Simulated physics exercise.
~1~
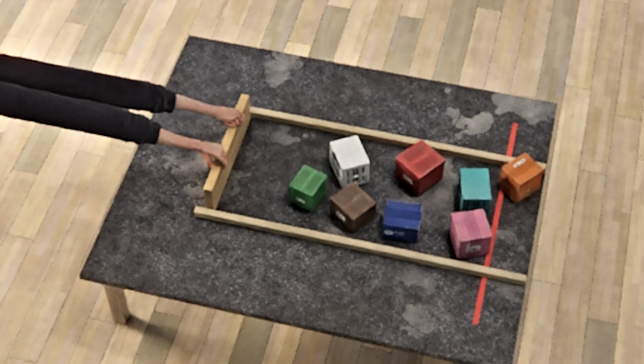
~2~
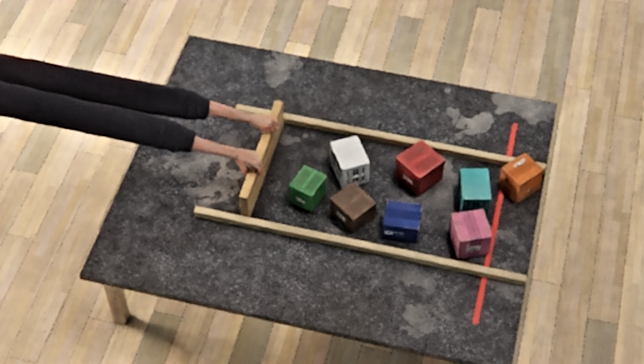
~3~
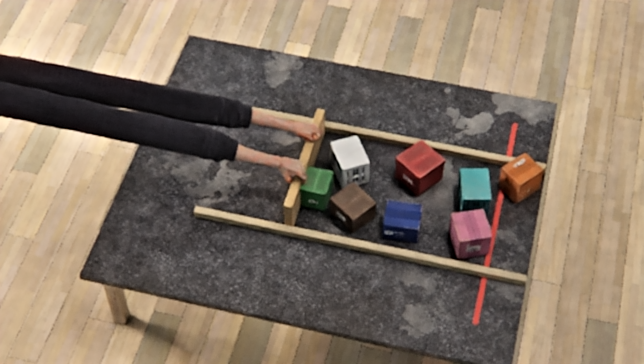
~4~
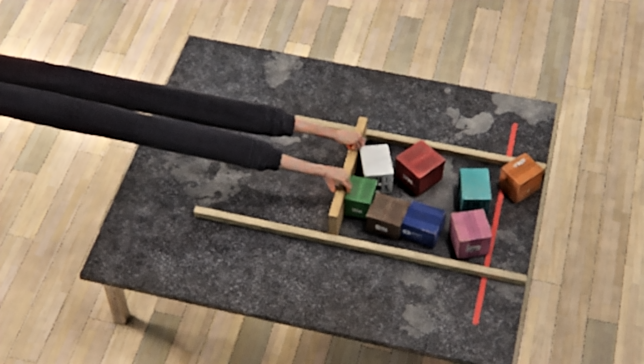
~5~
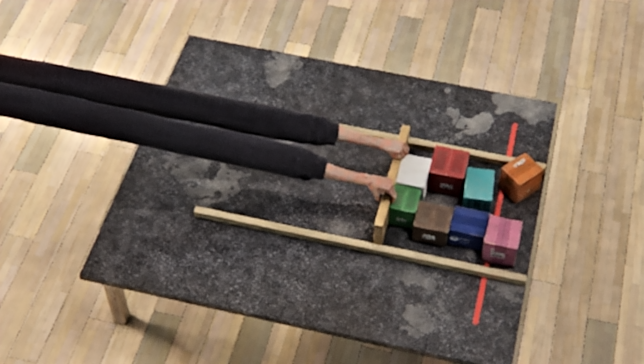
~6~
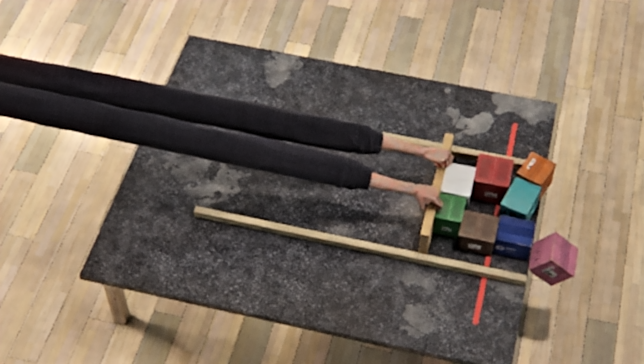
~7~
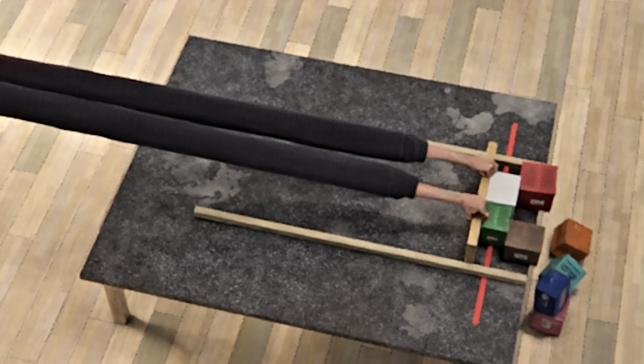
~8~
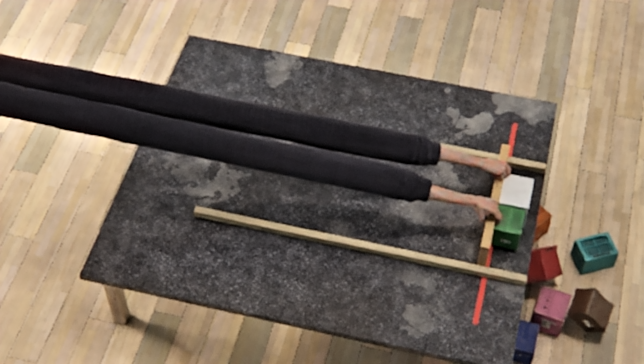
On a low platform, two hands push a plank rightward, sweeping six of eight boxes off the edge.
